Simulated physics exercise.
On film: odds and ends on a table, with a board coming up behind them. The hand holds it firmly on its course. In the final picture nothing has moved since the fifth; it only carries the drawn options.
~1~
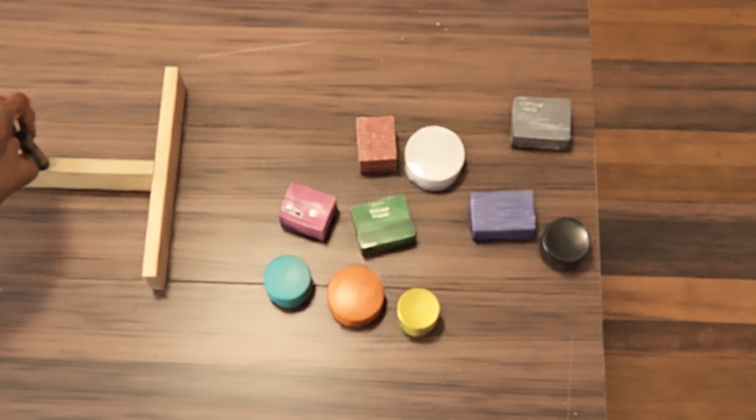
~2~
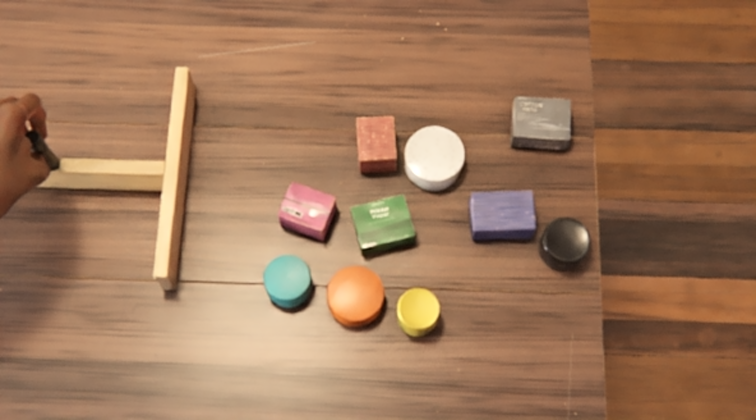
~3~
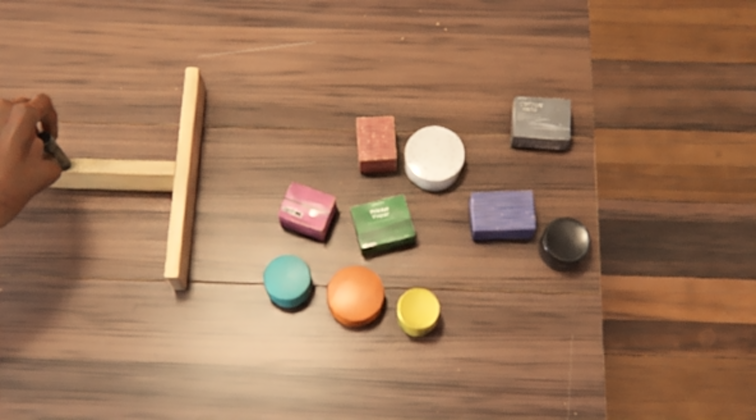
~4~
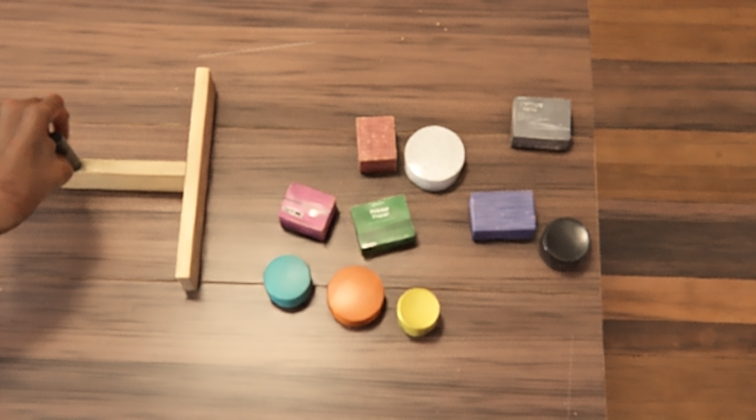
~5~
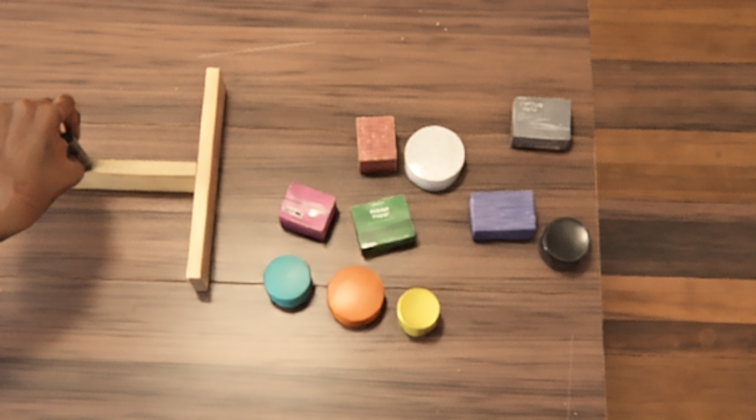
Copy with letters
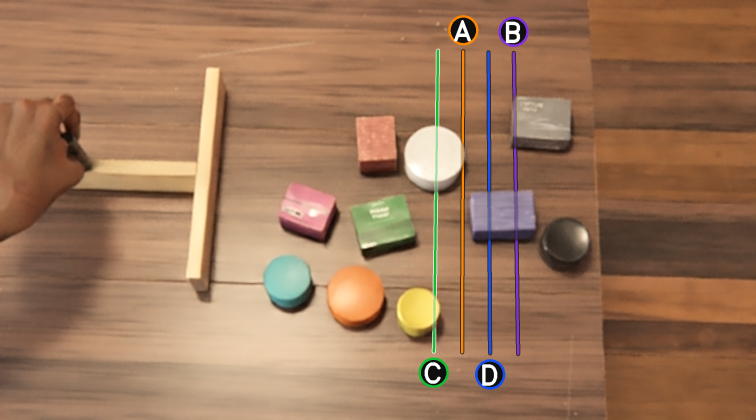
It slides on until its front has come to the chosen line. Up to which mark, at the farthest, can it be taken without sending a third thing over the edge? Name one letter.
It can go as far as B.
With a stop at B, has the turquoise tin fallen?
No.
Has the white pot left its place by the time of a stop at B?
By then, yes.
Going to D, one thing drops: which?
It is the black tub.
On the marked copy, A at (463, 194); B at (516, 196); C at (436, 193); D at (489, 195).
Following B. Soon after the start, board (316, 172); yellow jar (434, 320); orange tin (389, 302).
Later, board (429, 176); black tub (569, 246); grey box (547, 121).
In the end, board (515, 178); black tub over the edge; blue block (598, 215); one fallen.
As for the rest, A is within the limit but short; C is within the limit but short; D is within the limit but short.
